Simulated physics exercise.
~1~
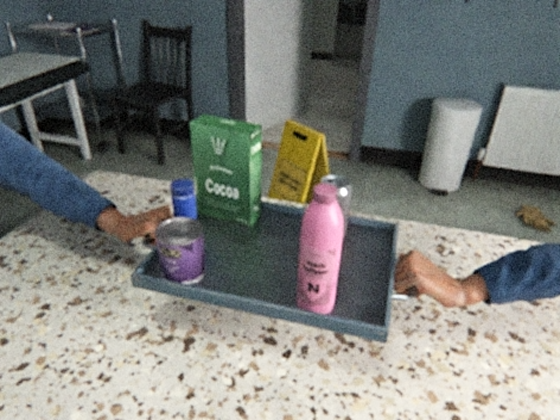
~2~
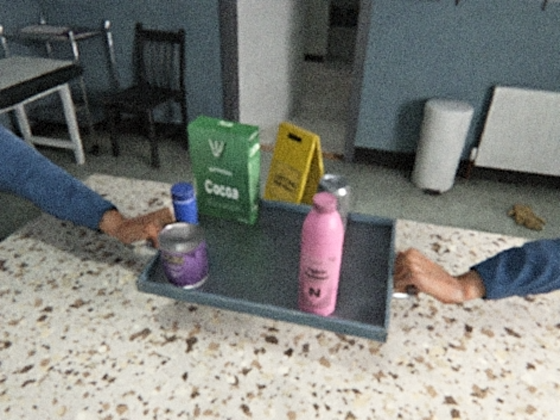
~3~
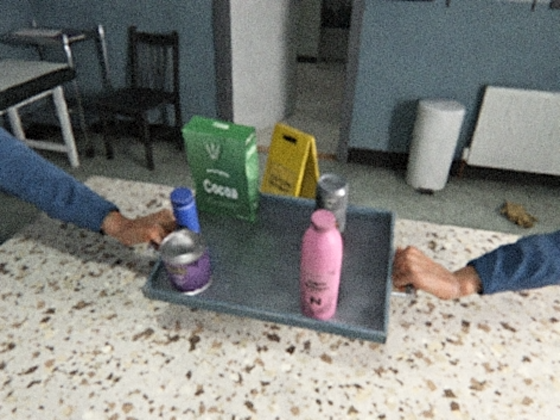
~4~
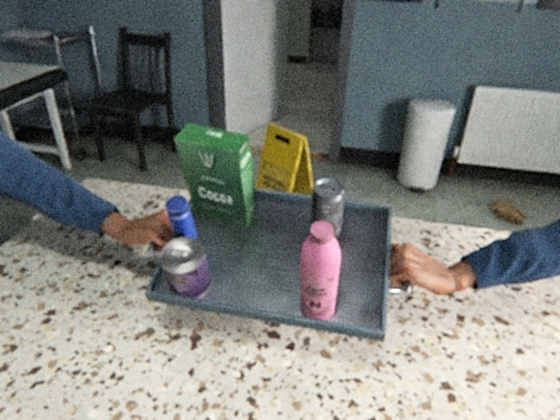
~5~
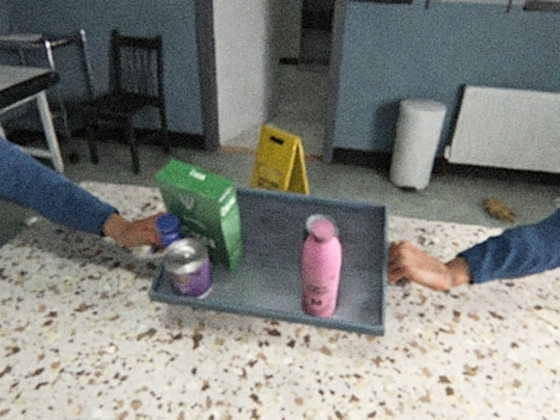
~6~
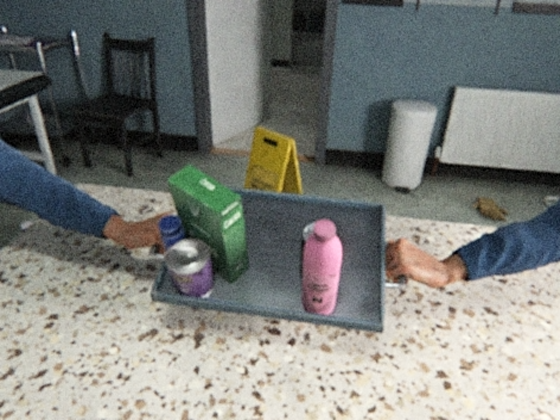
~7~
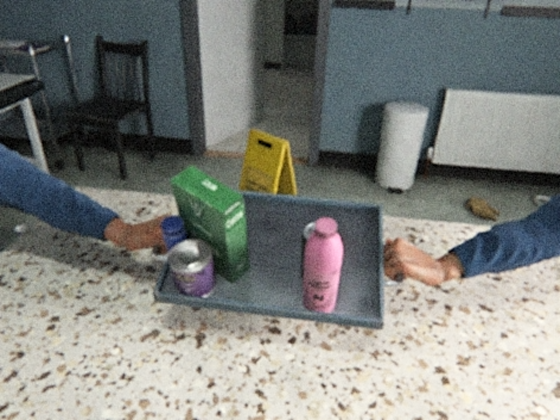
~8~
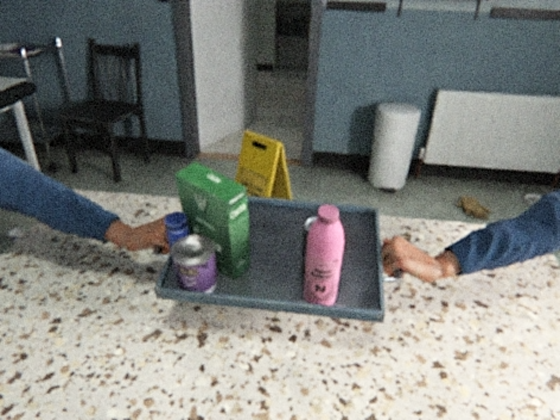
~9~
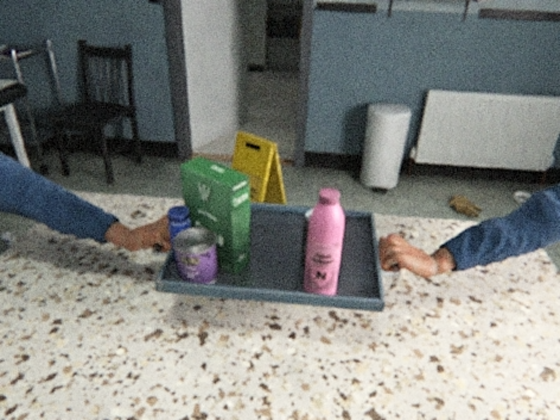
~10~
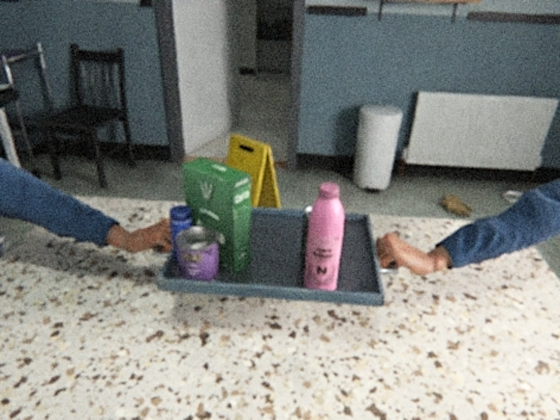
Two hands tip a tray toward the viewer, sliding some items forward, then level it.
